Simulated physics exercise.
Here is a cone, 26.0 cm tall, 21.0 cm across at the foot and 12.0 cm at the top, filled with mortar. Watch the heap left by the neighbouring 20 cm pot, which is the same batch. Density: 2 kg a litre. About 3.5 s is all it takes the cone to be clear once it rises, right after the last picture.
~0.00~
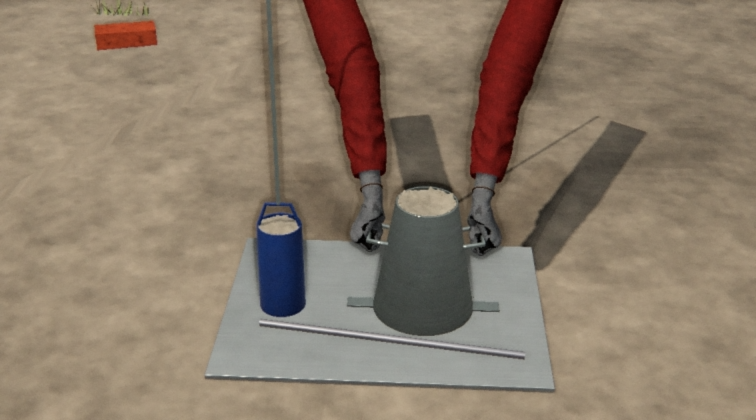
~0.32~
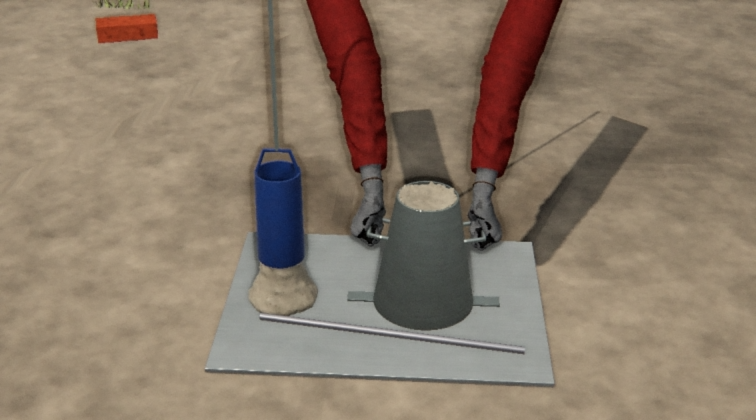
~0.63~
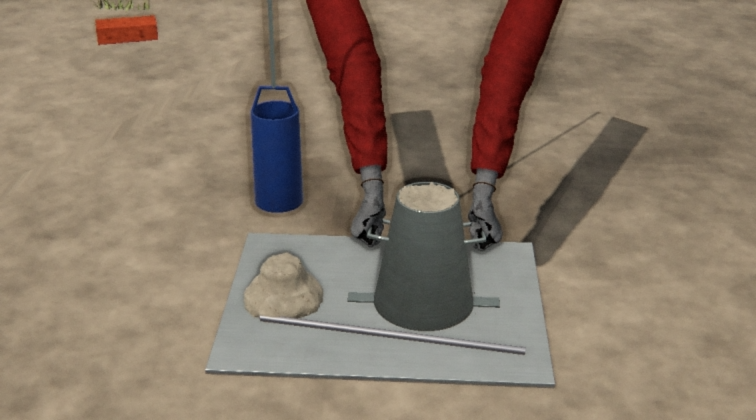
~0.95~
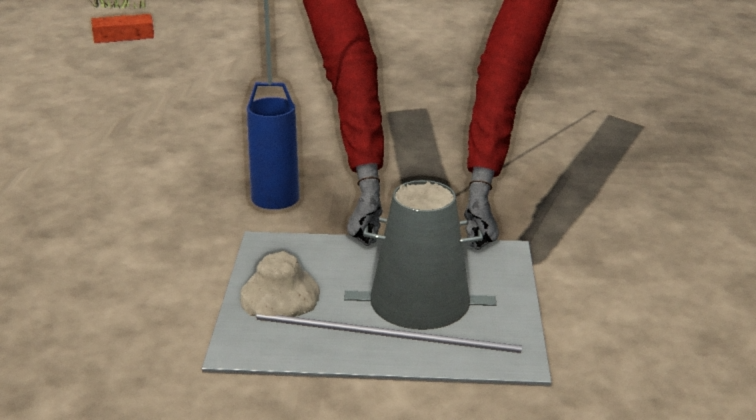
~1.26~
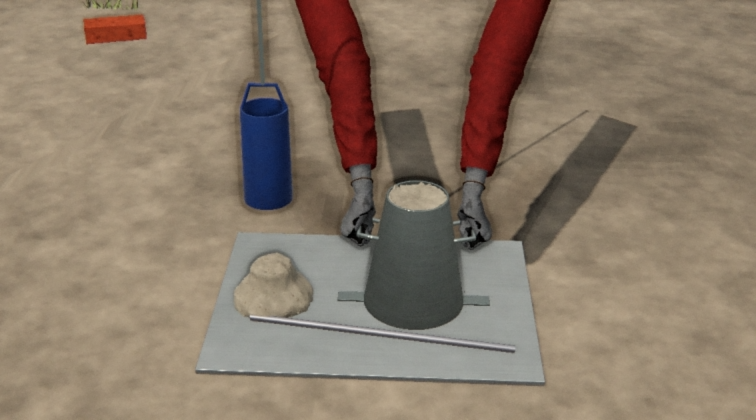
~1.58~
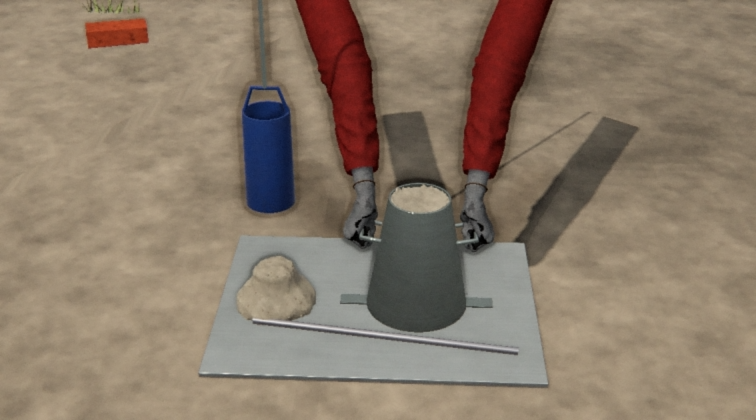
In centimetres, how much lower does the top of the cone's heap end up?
The top ends up about 12 cm lower.
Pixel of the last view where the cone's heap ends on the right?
(491, 305), roughly.
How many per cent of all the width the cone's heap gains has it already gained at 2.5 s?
Roughly 80 per cent.
By 2.5 s, the cone is up 6.7 cm; the mortar has come down 9.8 cm to 16 cm and is 30 cm wide.
By 3.3 s, the cone is up 16 cm; the mortar has come down 12 cm to 14 cm and is 33 cm wide.
By 4.2 s, the cone is up 26 cm; the mortar has come down 12 cm to 14 cm and is 33 cm wide.
By 5.3 s, the cone is clear; the mortar has come down 12 cm to 14 cm and is 33 cm wide.
By 5.7 s, at rest, the cone is clear; the mortar has come down 12 cm to 14 cm and is 33 cm wide.
